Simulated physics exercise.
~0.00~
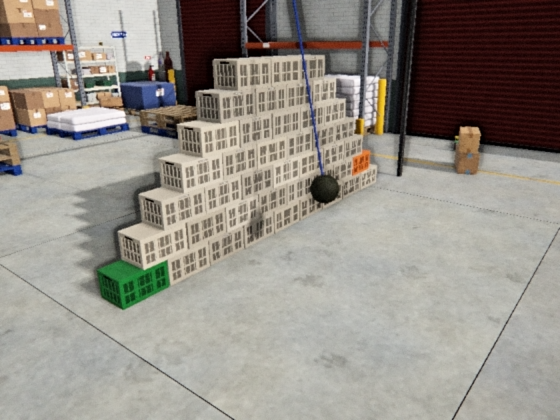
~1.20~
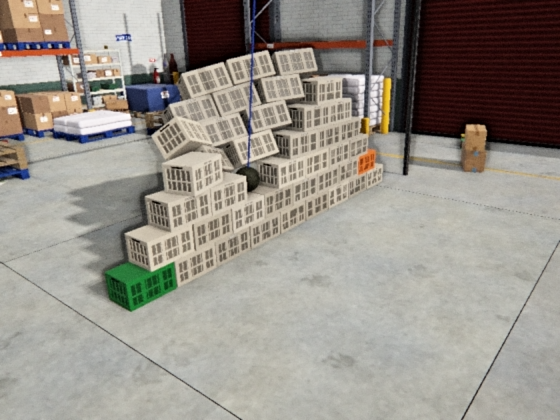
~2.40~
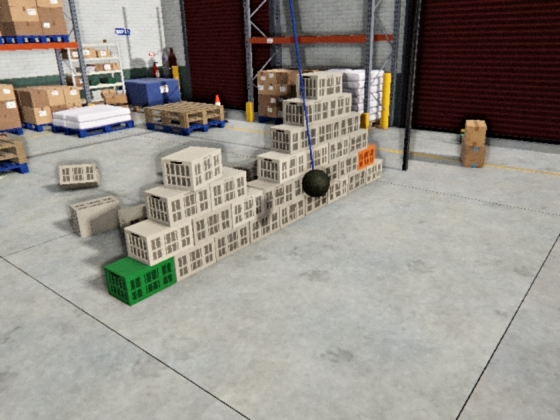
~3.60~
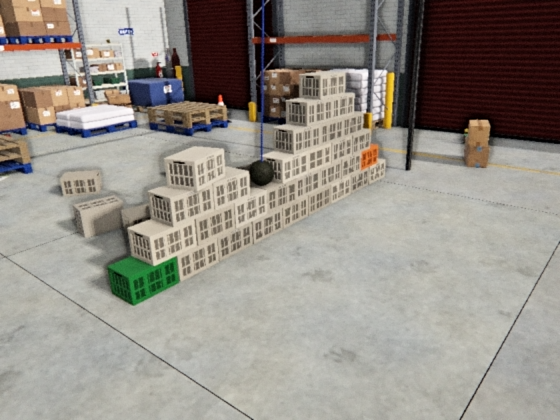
A swinging dark ball knocks the upper crates off a stepped wall, leaving a gap.
